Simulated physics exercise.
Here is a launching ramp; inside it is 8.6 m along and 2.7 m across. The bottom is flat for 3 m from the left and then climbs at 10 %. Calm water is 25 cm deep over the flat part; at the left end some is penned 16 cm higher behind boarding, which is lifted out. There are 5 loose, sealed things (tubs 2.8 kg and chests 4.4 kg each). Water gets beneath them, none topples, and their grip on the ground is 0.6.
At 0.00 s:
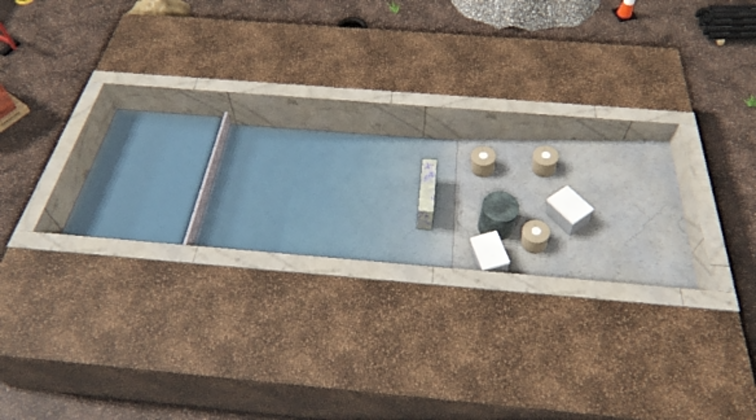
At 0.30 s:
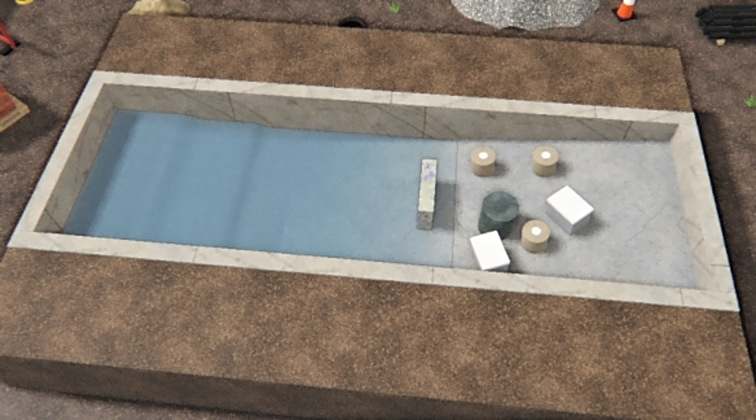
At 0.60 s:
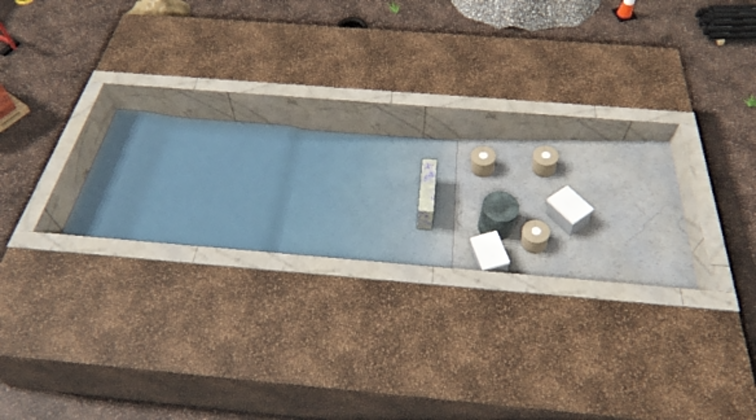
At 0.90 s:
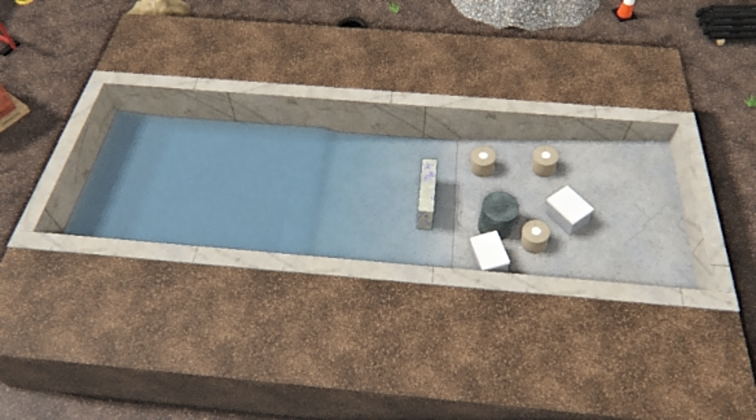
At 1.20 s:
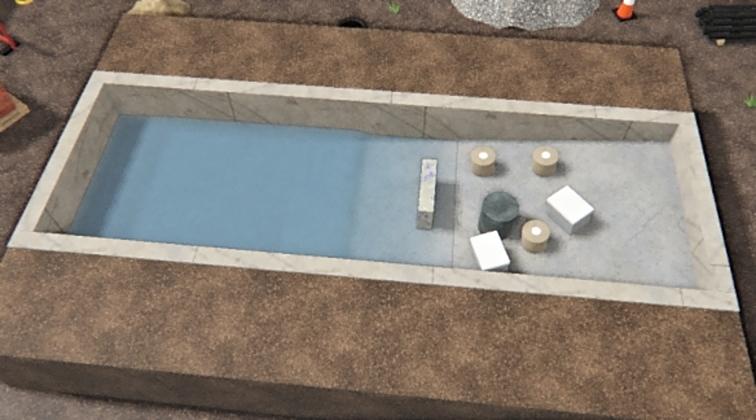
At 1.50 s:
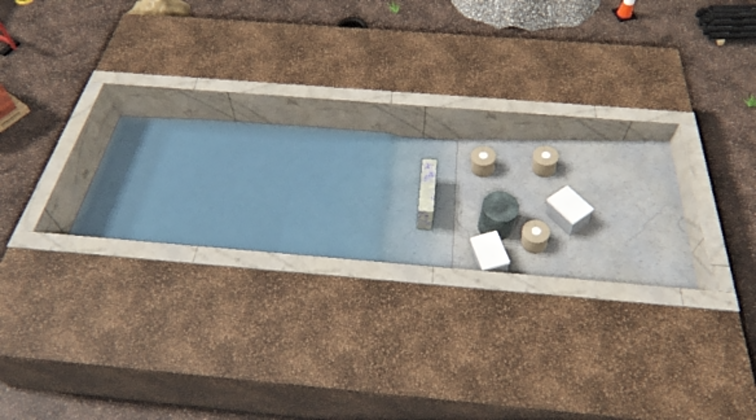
A long, pale-walled launching ramp set in brown earth is seen from above at an angle, with gravel and an orange cone beyond it. Blue water lies over the left and middle, thinning toward three tan tubs, two white chests, a dark round object and an upright pale block at right. The boarding at left disappears, and a low step of water travels rightward toward the block, while the objects and camera stay still.
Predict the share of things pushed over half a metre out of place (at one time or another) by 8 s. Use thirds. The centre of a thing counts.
Share: At least two thirds.
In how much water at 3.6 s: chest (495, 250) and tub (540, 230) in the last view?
About 6 and 3 cm.
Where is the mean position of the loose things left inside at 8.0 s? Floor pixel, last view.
At about (406, 211).
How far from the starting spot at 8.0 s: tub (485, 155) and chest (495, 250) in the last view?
In that order: 80 cm, 200 cm.
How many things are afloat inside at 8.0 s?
At that moment 4.
After 2.1 s 0 of 5 are over 50 cm from their spots; 0 afloat.
After 3.6 s 1 of 5 are over 50 cm from their spots; 2 afloat.
After 5.6 s 2 of 5 are over 50 cm from their spots; 5 afloat.
After 8.0 s 5 of 5 are over 50 cm from their spots, and 5 have been at some point; 4 afloat.
